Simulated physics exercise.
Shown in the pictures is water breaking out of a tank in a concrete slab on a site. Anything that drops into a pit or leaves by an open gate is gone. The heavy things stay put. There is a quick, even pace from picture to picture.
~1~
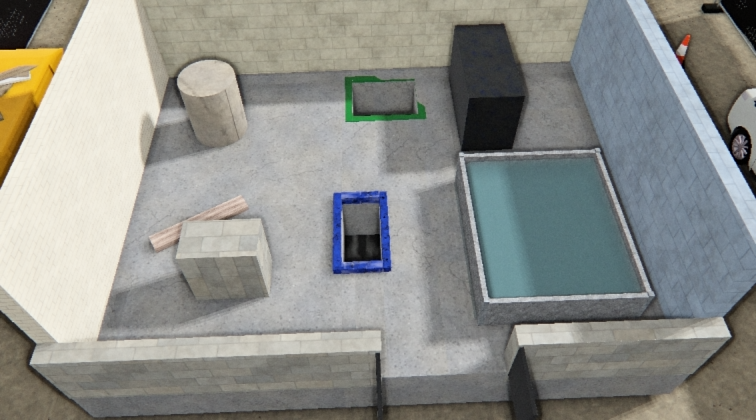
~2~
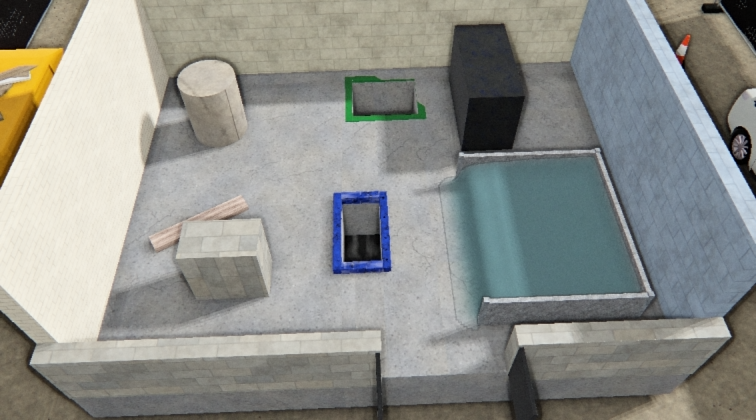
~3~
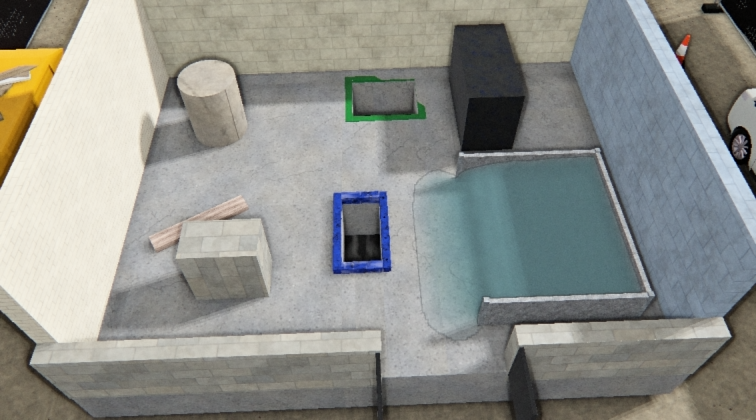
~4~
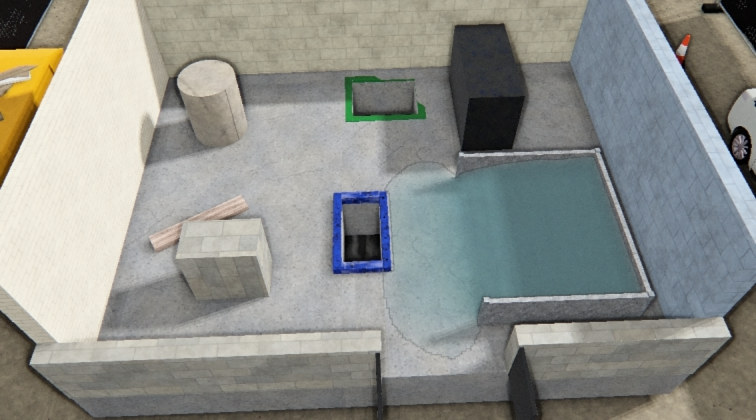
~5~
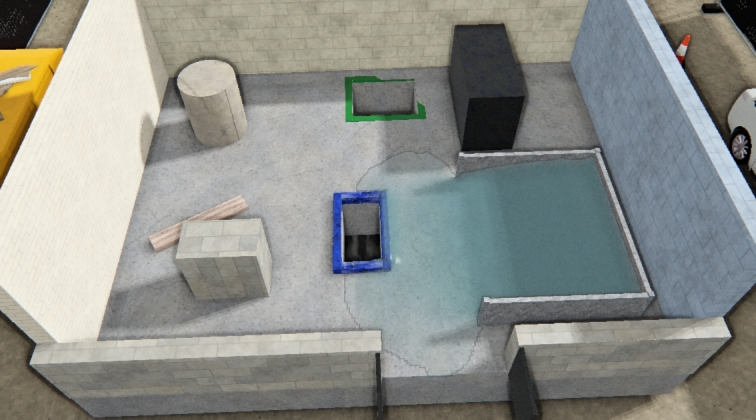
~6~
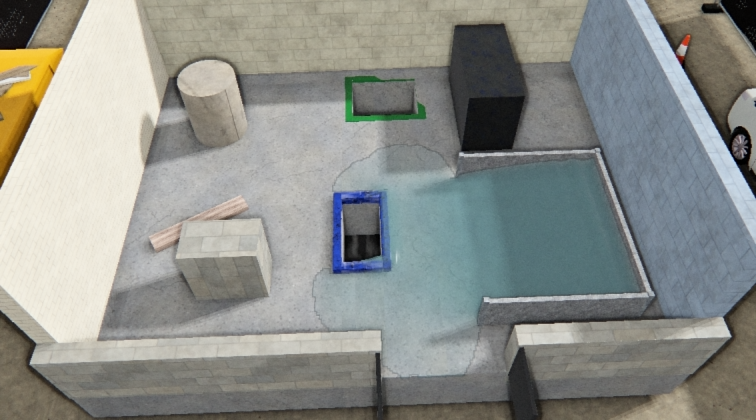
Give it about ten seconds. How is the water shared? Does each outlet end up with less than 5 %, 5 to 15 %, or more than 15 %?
Each ends thus: The gate with 5 to 15 %; the green pit with 5 to 15 %; the blue pit with more than 15 %.
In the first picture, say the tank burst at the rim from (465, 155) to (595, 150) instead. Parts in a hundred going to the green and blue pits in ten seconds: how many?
Near enough: Green 20 percent, blue 0 percent.
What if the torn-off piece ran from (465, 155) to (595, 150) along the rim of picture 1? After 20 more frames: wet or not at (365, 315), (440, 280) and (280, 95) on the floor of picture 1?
First point spared, second point spared, third point swamped.
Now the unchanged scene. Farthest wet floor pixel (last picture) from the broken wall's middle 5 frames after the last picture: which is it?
I'd say around (186, 326).
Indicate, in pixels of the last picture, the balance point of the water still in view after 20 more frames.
Roughly at (339, 242).
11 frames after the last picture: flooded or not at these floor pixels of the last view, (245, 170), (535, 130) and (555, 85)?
Note - in order: Inundated / not inundated / not inundated.
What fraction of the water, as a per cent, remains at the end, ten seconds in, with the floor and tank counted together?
58 %.
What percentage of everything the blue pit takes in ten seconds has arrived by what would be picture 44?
Something like 100 in a hundred.
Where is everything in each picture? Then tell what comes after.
In the first frame, still water in the open tank at (546, 222).
In the second frame, the front is at (449, 181), out from the gap at (472, 238).
In the third frame, water pours out at (471, 240) and has run to (433, 176).
In the fourth frame, water pours out at (471, 240) and has run to (420, 167).
In the fifth frame, the front is at (381, 169), out from the gap at (471, 240).
In the sixth frame, the front is at (323, 308), out from the gap at (471, 241).
A moment on, water covers 30 % of the floor; the gate 1 %, the green pit 0 %, the blue pit 8 %.
Next, water covers 45 % of the floor; the gate 2 %, the green pit 0 %, the blue pit 14 %.
Then, water covers 60 % of the floor; the gate 4 %, the green pit 1 %, the blue pit 19 %.
Later, water covers 70 % of the floor; the gate 8 %, the green pit 4 %, the blue pit 20 %.
In the end, water covers 75 % of the floor; the gate 12 %, the green pit 11 %, the blue pit 20 %.
